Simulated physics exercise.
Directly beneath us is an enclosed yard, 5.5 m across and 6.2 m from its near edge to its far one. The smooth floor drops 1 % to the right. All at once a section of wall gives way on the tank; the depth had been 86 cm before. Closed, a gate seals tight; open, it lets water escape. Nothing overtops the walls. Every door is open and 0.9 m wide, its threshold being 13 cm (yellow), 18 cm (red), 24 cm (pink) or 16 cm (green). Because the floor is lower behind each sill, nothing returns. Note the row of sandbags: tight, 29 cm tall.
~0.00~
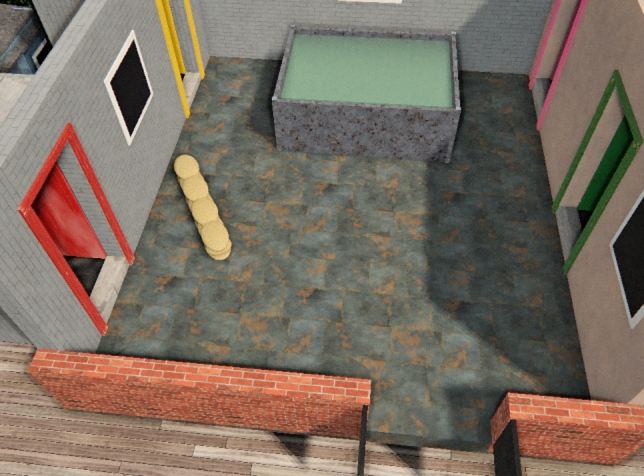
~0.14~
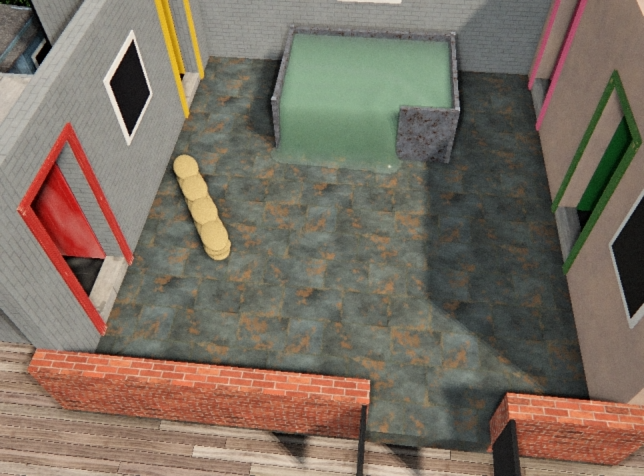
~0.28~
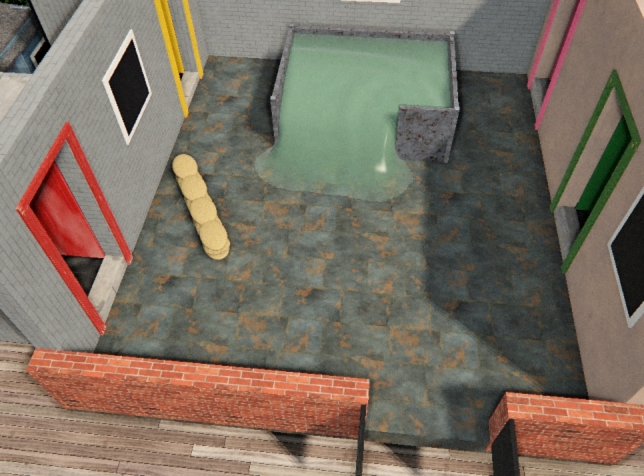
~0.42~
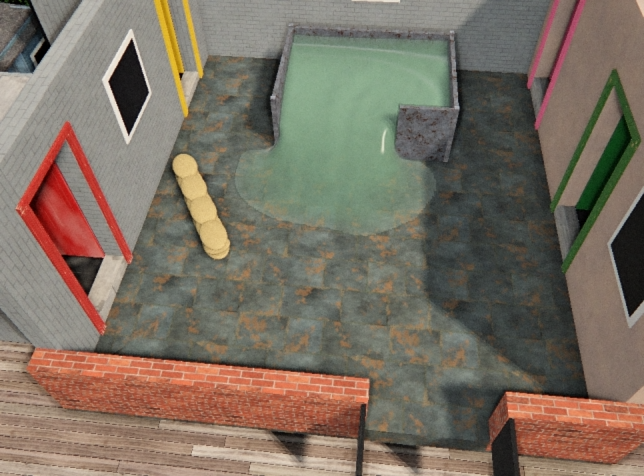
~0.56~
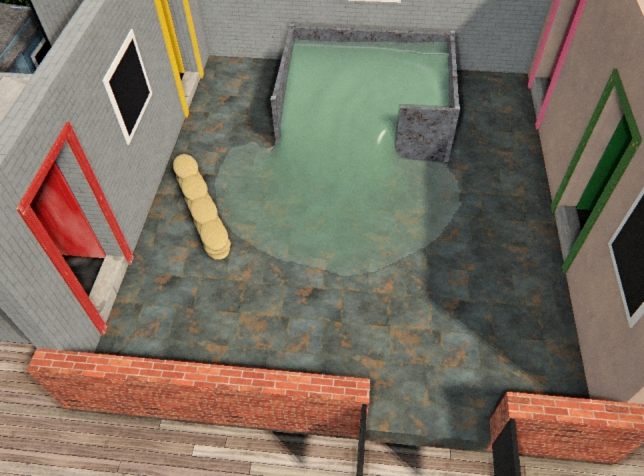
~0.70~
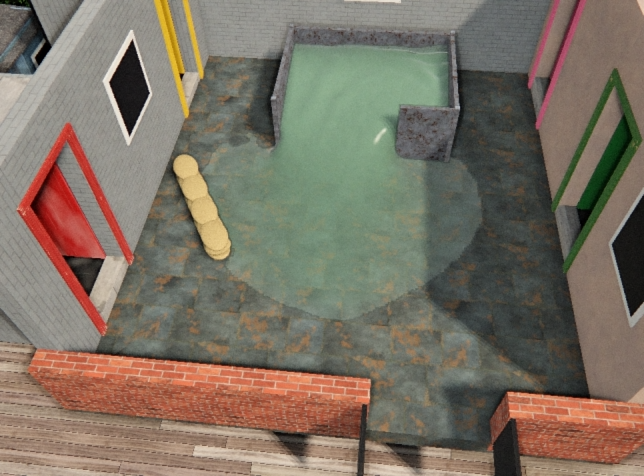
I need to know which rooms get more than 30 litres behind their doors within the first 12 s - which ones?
At the yellow door the limit will not be outstripped; at the red door the limit will not be outstripped; at the pink door the limit will not be outstripped; at the green door the limit will not be outstripped.
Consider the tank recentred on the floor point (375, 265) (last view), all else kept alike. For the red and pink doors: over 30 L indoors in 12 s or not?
Red gets more than that, pink gets no more than that.
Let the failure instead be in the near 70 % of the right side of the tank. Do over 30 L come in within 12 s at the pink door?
So, pink door: Out of bounds.
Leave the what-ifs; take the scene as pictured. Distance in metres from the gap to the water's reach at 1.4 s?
4.4 m.
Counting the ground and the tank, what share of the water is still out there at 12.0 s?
Close to 74 in a hundred remains.
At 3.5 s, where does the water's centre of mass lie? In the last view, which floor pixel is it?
Close to (326, 229) in the last picture.
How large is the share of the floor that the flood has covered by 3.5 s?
About 70 per cent.
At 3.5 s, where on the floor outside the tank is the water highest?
Close to pixel (583, 428).
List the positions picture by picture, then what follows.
In the first picture, the tank at (369, 70) is whole and still, 86 cm deep.
In the second picture, the front is at (274, 151), 1.0 m from the gap at (338, 139); 0.3 m2 of floor is under water; 86 cm left at the back of the tank.
In the third picture, water pours out at (337, 139) and has run 1.2 m, to (260, 170); typically 14 cm deep outside, 84 cm at the tank's back.
In the fourth picture, water pours out at (337, 140) and has run 1.6 m, to (385, 227); typically 12 cm deep outside, 76 cm at the tank's back.
In the fifth picture, the front is at (341, 271), 2.2 m from the gap at (337, 141); 5.6 m2 of floor is under water; 74 cm left at the back of the tank.
In the sixth picture, the front is at (347, 313), 2.8 m from the gap at (337, 141); 7.8 m2 of floor is under water; 74 cm left at the back of the tank.
After 1.4 s water covers 50 % of the floor and is deepest (42 cm) near (213, 392); yellow door not reached, red door not reached, pink door not reached, green door not reached.
After 2.2 s water covers 60 % of the floor and is deepest (52 cm) near (86, 379); yellow door not reached, red door 6 cm at the sill, 0 L in, pink door not reached, green door 3 cm at the sill, 0 L in.
After 3.5 s water covers 70 % of the floor and is deepest (39 cm) near (583, 428); yellow door 4 cm at the sill, 0 L in, red door 18 cm at the sill, 2 L in, pink door not reached, green door 1 cm at the sill, 0 L in.
After 7.0 s water covers 95 % of the floor and is deepest (20 cm) near (522, 87); yellow door 7 cm at the sill, 0 L in, red door 13 cm at the sill, 5 L in, pink door 9 cm at the sill, 0 L in, green door 9 cm at the sill, 0 L in.
After 12.0 s water covers 95 % of the floor and is deepest (18 cm) near (533, 146); yellow door 6 cm at the sill, 0 L in, red door 4 cm at the sill, 5 L in, pink door 18 cm at the sill, 0 L in, green door 13 cm at the sill, 0 L in.
